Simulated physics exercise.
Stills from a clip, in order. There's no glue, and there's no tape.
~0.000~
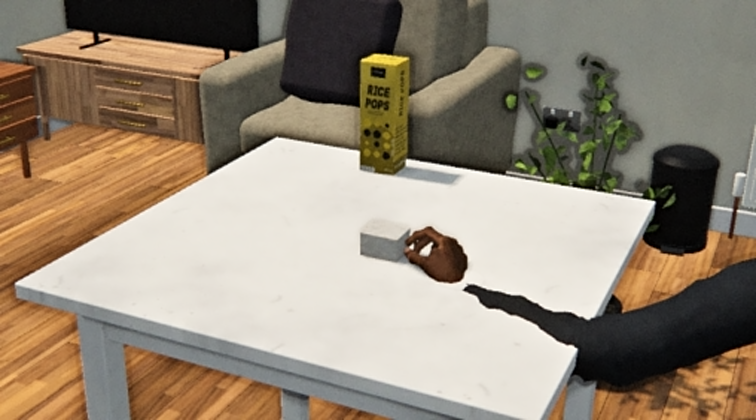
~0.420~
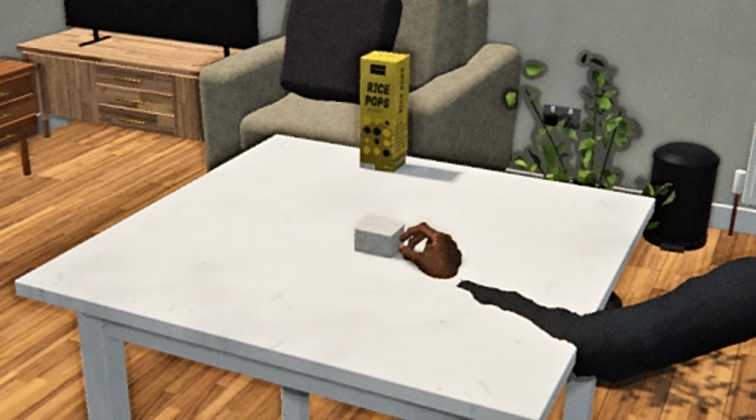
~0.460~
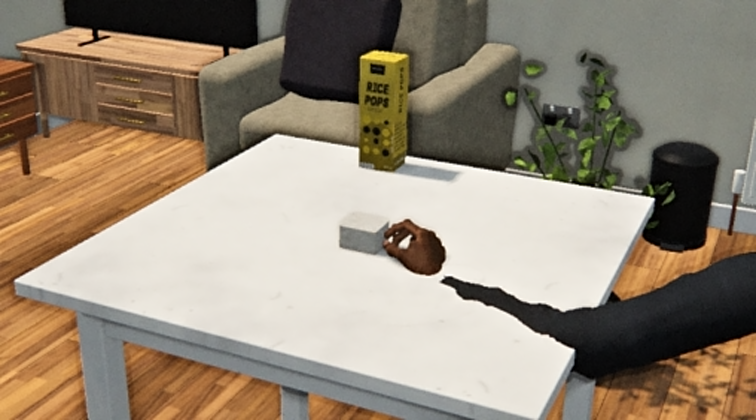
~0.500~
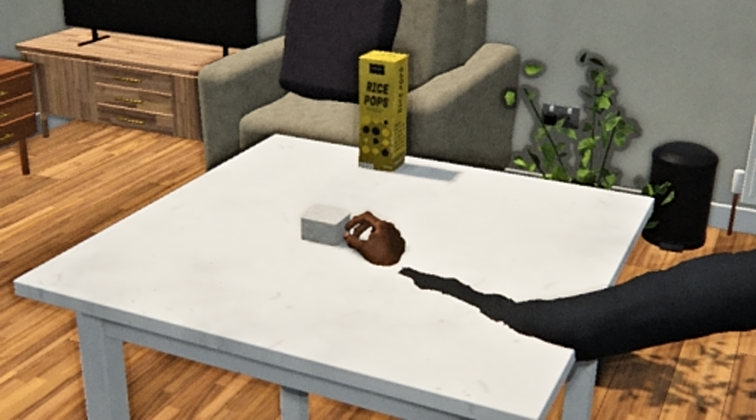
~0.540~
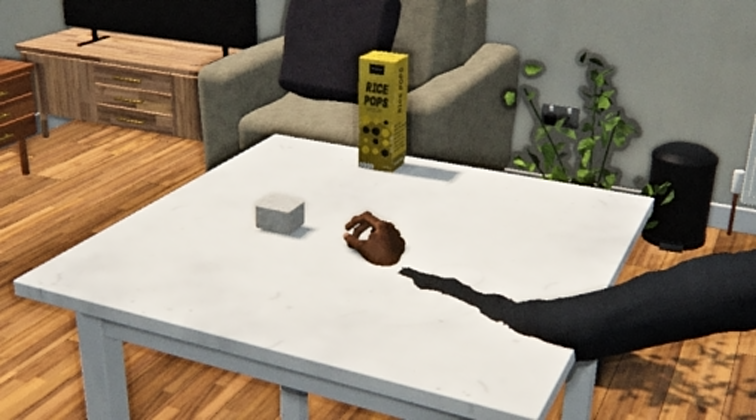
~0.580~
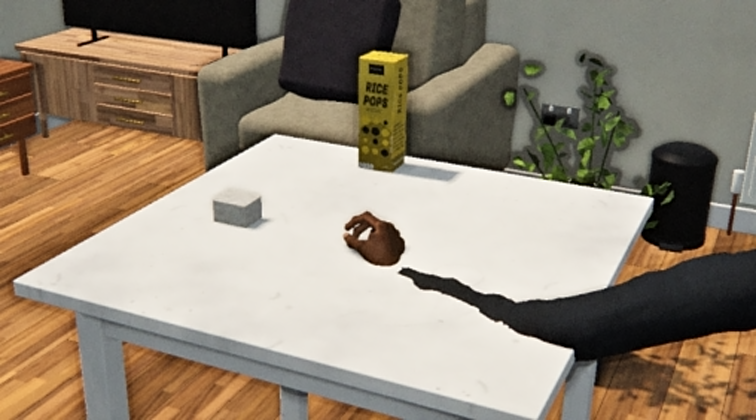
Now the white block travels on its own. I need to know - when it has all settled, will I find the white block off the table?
It is off the table.
Around 0.78 s, white block now off the table.
Around 1.08 s, things are still on the move.
Finally (1.3 s), off the table, white block.
